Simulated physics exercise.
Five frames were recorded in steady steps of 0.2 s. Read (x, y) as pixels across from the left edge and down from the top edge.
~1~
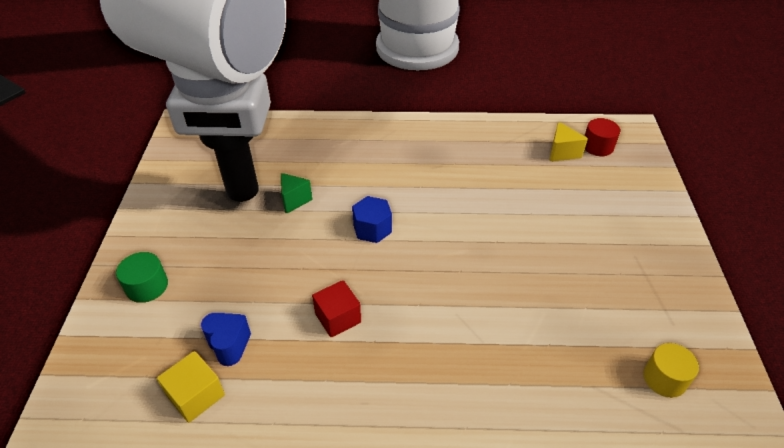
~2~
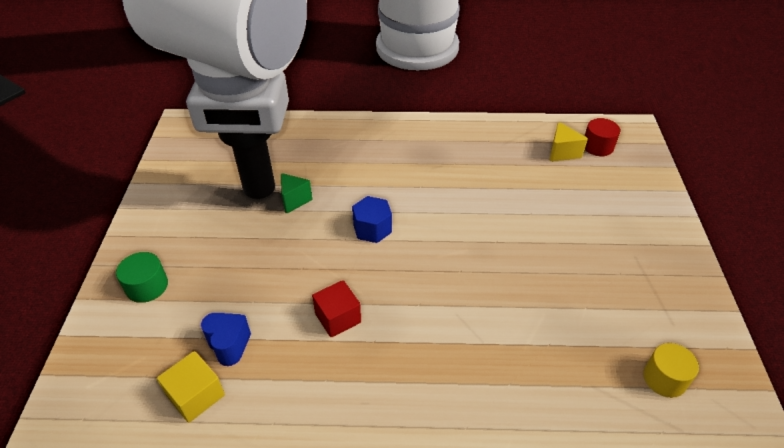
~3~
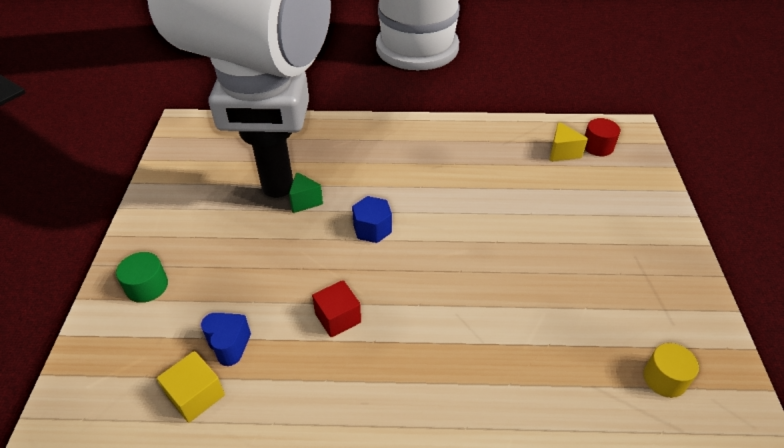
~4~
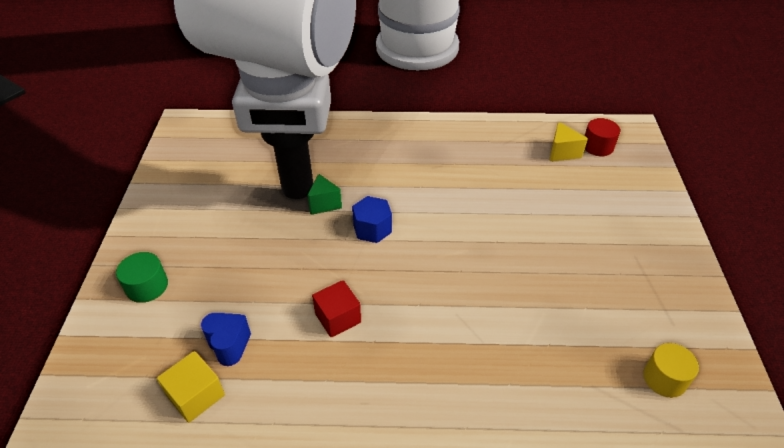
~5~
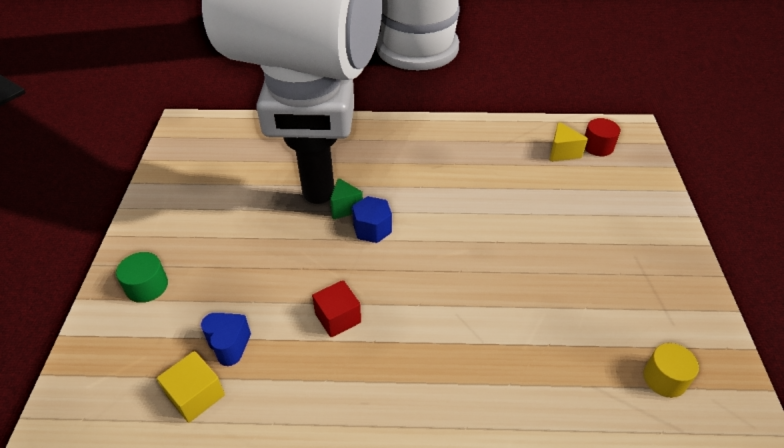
On a wooden board, a robot arm's black bar moves right and pushes the green triangle up to the blue hexagonal block.
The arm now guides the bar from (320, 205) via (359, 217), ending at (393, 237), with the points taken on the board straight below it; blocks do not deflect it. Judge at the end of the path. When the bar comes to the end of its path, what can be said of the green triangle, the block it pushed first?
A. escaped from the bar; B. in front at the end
A: Escaped from the bar.
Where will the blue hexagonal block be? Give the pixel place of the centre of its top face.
My best guess is (421, 236).
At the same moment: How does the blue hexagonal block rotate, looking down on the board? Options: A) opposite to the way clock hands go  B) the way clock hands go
The one that fits is B, the way clock hands go.
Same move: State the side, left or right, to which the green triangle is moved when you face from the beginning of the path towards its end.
Measured against the direction from start to end, the green triangle shifts toward the left-hand side.
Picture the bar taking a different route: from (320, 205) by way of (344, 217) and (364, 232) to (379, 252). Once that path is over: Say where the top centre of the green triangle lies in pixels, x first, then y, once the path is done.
Near (381, 194).
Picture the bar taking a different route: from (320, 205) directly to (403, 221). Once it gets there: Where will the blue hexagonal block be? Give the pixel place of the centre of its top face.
The middle of the upper face of the blue hexagonal block will lie at about (404, 228) in the picture.
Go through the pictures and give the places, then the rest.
In the first picture, bar tip (243, 192); block tops, green triangle (291, 182); blue hexagonal block (372, 209).
In the second picture, bar (260, 190); blocks unchanged.
In the third picture, bar (278, 188); green triangle (302, 183).
In the fourth picture, bar (298, 190); green triangle (322, 186).
In the fifth picture, bar (319, 194); green triangle (344, 190); blue hexagonal block (372, 209).
On the path given first. Halfway along, bar (359, 206); green triangle (387, 195); blue hexagonal block (389, 218), turned 45° clockwise.
At the end, bar (393, 227); green triangle (405, 197), turned 50° anticlockwise; blue hexagonal block (421, 236), turned 65° clockwise.
